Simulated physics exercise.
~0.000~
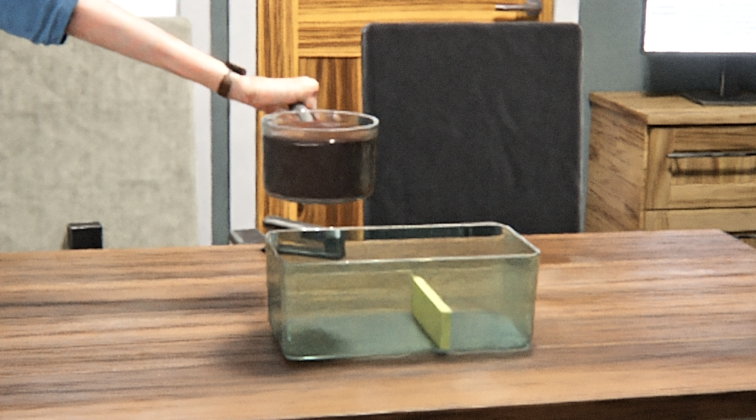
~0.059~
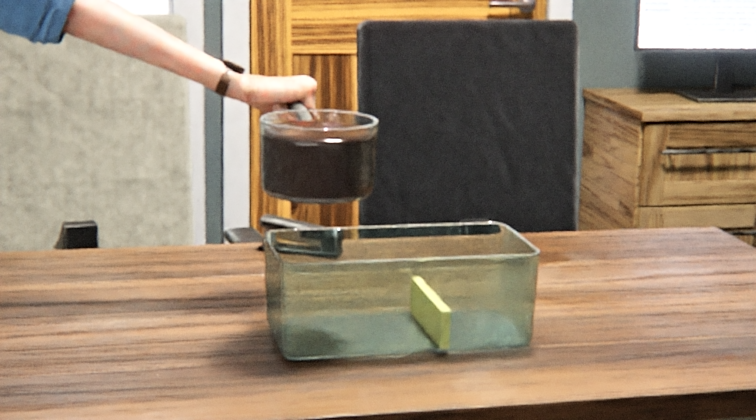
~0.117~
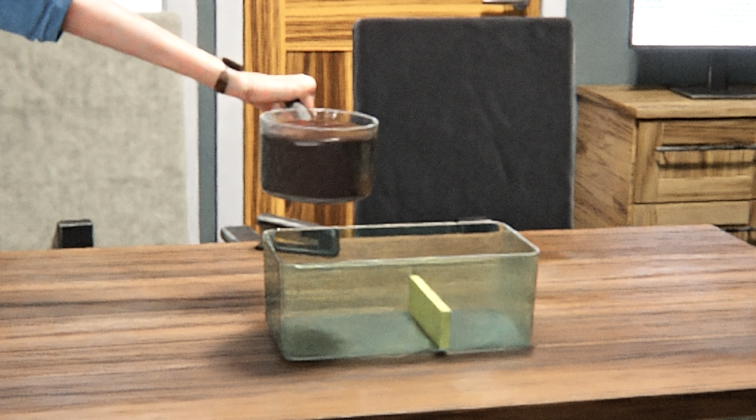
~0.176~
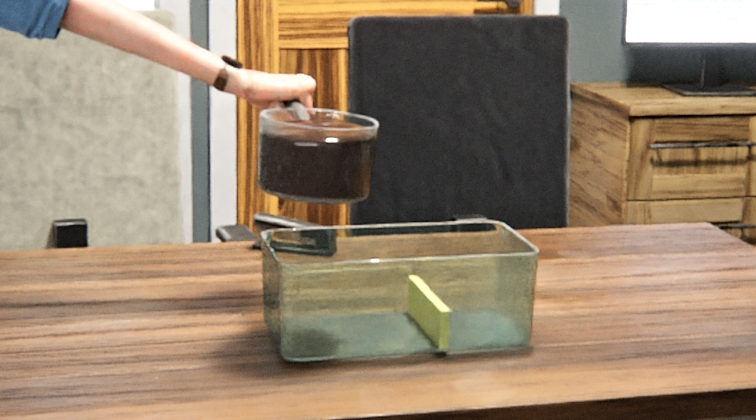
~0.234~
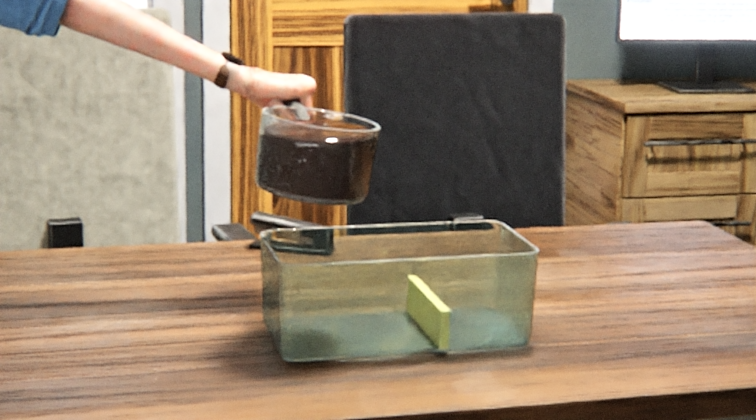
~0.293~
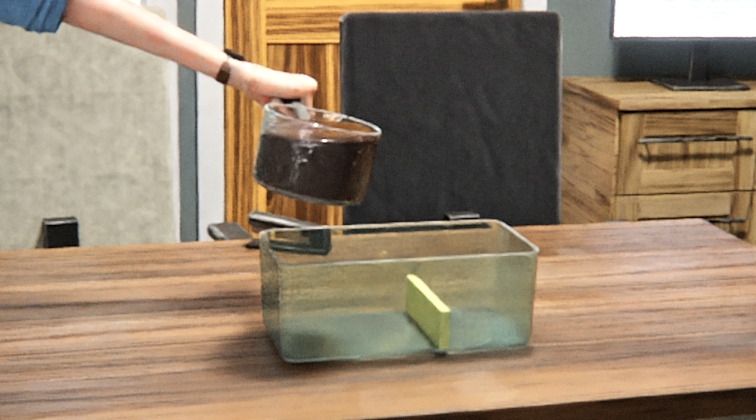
We see a hand holding a clear glass pot of dark liquid above a long glass basin with a yellow-green divider on a wooden table; the pot stays nearly level at first, then tilts slightly to the right.
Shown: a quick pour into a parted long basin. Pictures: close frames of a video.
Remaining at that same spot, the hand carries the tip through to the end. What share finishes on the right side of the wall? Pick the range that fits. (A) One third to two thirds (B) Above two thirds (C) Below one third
Option A: One third to two thirds.
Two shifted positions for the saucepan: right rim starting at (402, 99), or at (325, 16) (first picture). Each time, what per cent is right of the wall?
First about 70, then 10 per cent.
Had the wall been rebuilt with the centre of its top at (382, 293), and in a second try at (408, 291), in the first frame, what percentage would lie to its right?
First try close to 90 percent, second try close to 70 percent.
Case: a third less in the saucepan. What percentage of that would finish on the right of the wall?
15 per cent or so.
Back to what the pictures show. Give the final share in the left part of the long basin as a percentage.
Roughly 55 %.
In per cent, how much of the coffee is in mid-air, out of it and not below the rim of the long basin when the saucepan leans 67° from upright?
Estimated at 25 per cent or so.
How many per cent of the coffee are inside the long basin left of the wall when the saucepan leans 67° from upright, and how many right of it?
Reading: Left some 5 %, right some 10 %.
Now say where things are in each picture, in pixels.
It leans 0°; its right rim is at (376, 121); the coffee meets the walls at (264, 132) and (373, 130); the long basin's rim runs from (273, 249) to (522, 240); the wall's top is at (431, 295), in the first frame.
It leans 0°; its right rim is at (375, 121); the coffee meets the walls at (263, 131) and (372, 130), in the second frame.
It leans 2°; its right rim is at (376, 121); the coffee meets the walls at (263, 131) and (372, 129), in the third frame.
It leans 4°; its right rim is at (376, 124); the coffee meets the walls at (262, 131) and (372, 130), in the fourth frame.
It leans 8°; its right rim is at (377, 127); the coffee meets the walls at (263, 131) and (373, 129), in the fifth frame.
It leans 12°; its right rim is at (378, 131); the coffee meets the walls at (262, 131) and (374, 130), in the sixth frame.
A moment on, the saucepan is tipped part way and 60 per cent is still to pour, 6 is left of the wall and 11 right of it.
Next, the saucepan is tipped right over and 10 per cent is still to pour, 39 is left of the wall and 45 right of it.
Then the saucepan is tipped right over and 0 per cent is still to pour, 54 is left of the wall and 46 right of it.
Later the saucepan is tipped right over and 0 per cent is still to pour, 54 is left of the wall and 46 right of it.
At rest 54 per cent lies left of the wall, 46 right of it and 0 outside.
